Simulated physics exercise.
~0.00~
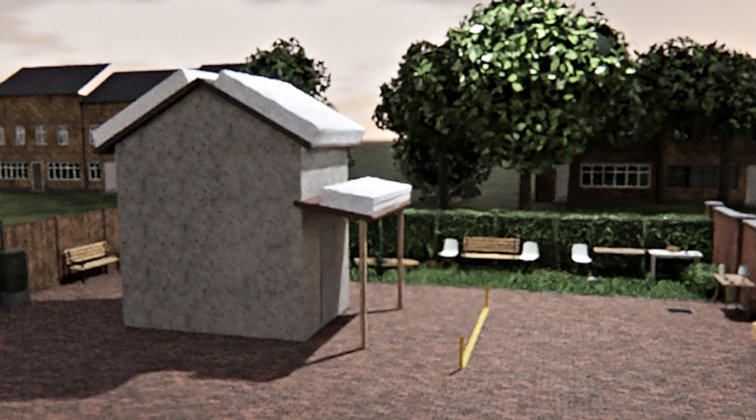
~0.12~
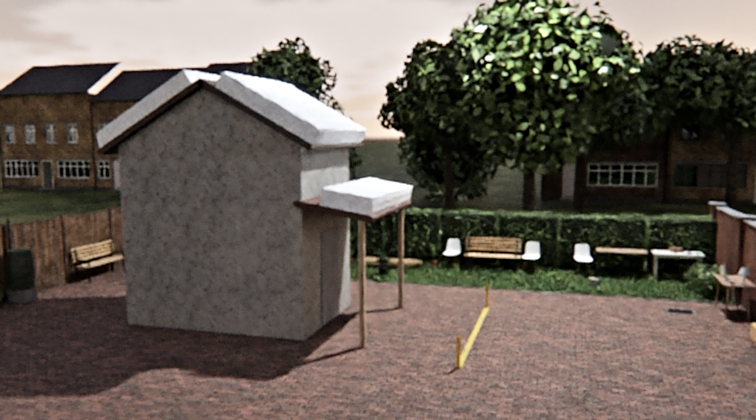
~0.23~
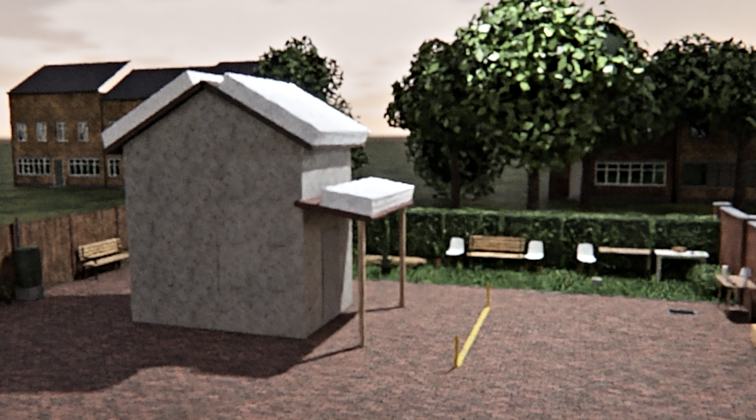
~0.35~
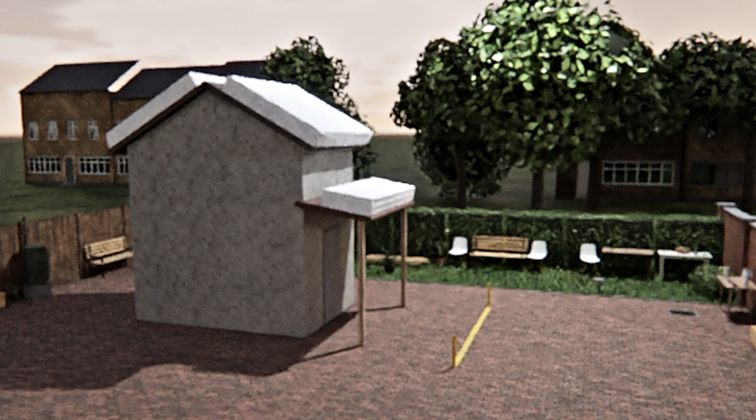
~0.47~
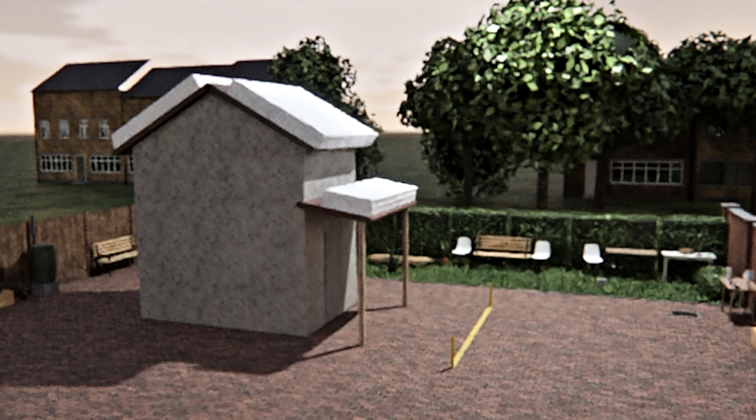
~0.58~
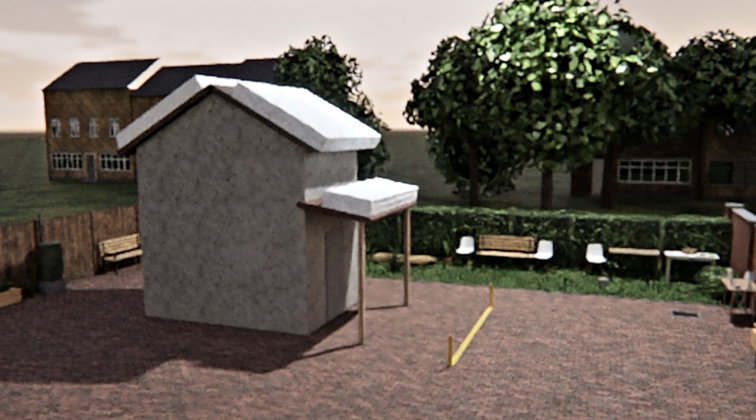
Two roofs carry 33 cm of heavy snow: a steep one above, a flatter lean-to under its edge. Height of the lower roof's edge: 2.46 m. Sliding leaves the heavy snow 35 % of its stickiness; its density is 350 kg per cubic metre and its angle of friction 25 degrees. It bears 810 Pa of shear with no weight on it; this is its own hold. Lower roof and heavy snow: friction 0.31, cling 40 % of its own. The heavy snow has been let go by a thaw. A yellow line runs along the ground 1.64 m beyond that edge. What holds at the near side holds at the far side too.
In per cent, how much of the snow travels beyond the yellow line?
Something like 25 %.
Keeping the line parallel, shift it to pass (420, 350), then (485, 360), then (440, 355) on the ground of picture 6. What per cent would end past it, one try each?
First try 45 per cent, second 14 per cent, third 35 per cent.
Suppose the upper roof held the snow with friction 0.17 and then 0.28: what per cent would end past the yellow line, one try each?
Roughly 45 per cent first, roughly 35 per cent second.
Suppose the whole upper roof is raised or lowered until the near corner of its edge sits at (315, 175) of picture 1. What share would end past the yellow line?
0 %.
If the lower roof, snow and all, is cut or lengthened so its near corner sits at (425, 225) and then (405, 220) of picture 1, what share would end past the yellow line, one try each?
The first try gives 0 percent and the second gives 7 percent.
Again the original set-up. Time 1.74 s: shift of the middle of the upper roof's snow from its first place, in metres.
I'd say close to 1.8 m.
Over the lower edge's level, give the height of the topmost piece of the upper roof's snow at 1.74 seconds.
About 1.8 m.
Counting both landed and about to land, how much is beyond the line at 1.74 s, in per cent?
About 0 %.
By 1.12 s, none is below the lower edge and 0 % is past the line.
By 1.74 s, none is below the lower edge and 0 % is past the line.
By 2.37 s, 33 % is below the lower edge and 0 % is past the line.
By 3.00 s, 73 % is below the lower edge and 21 % is past the line.
By 3.80 s, at the end, 73 % is below the lower edge and 25 % is past the line.
